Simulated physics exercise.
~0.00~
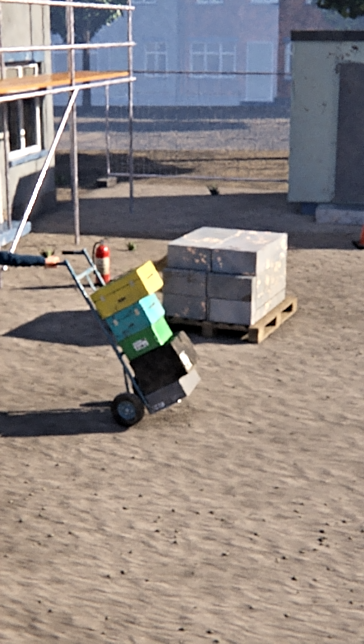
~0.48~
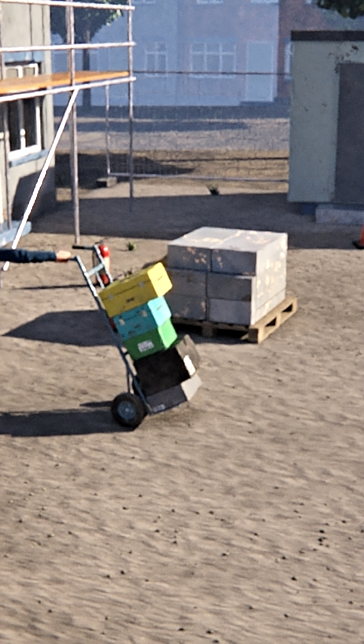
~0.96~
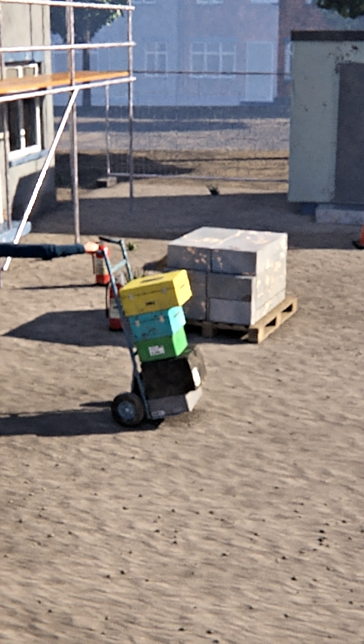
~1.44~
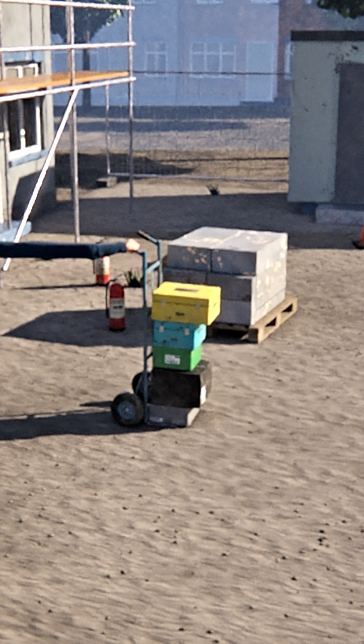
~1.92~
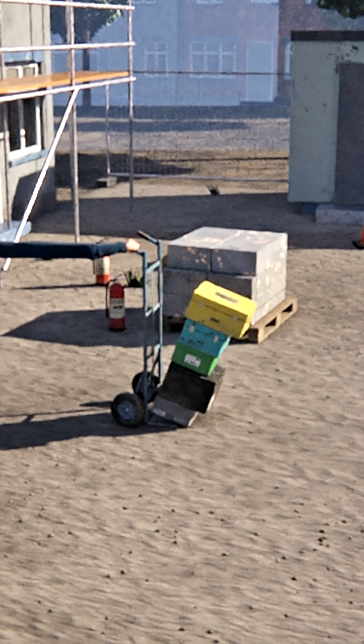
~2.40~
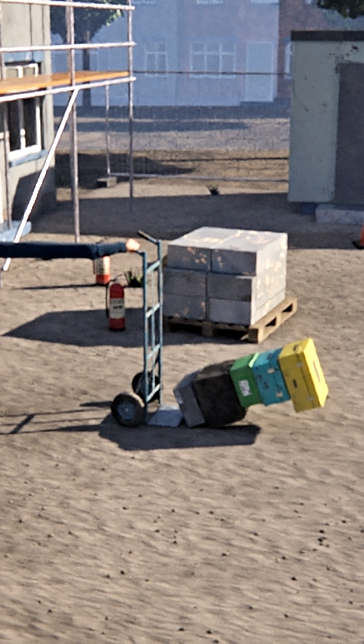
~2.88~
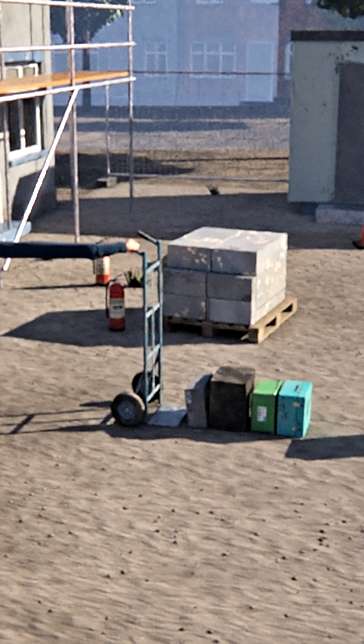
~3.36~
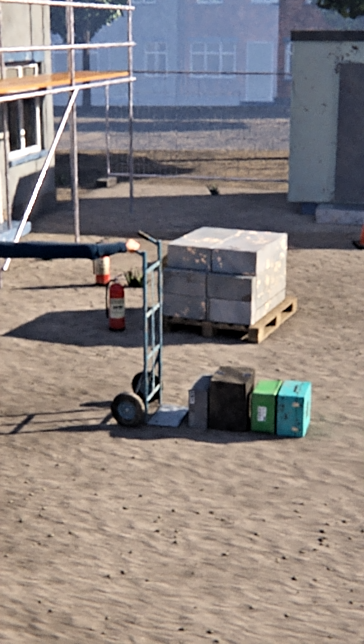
A stack of boxes topples forward off a hand truck as an arm stands it upright.
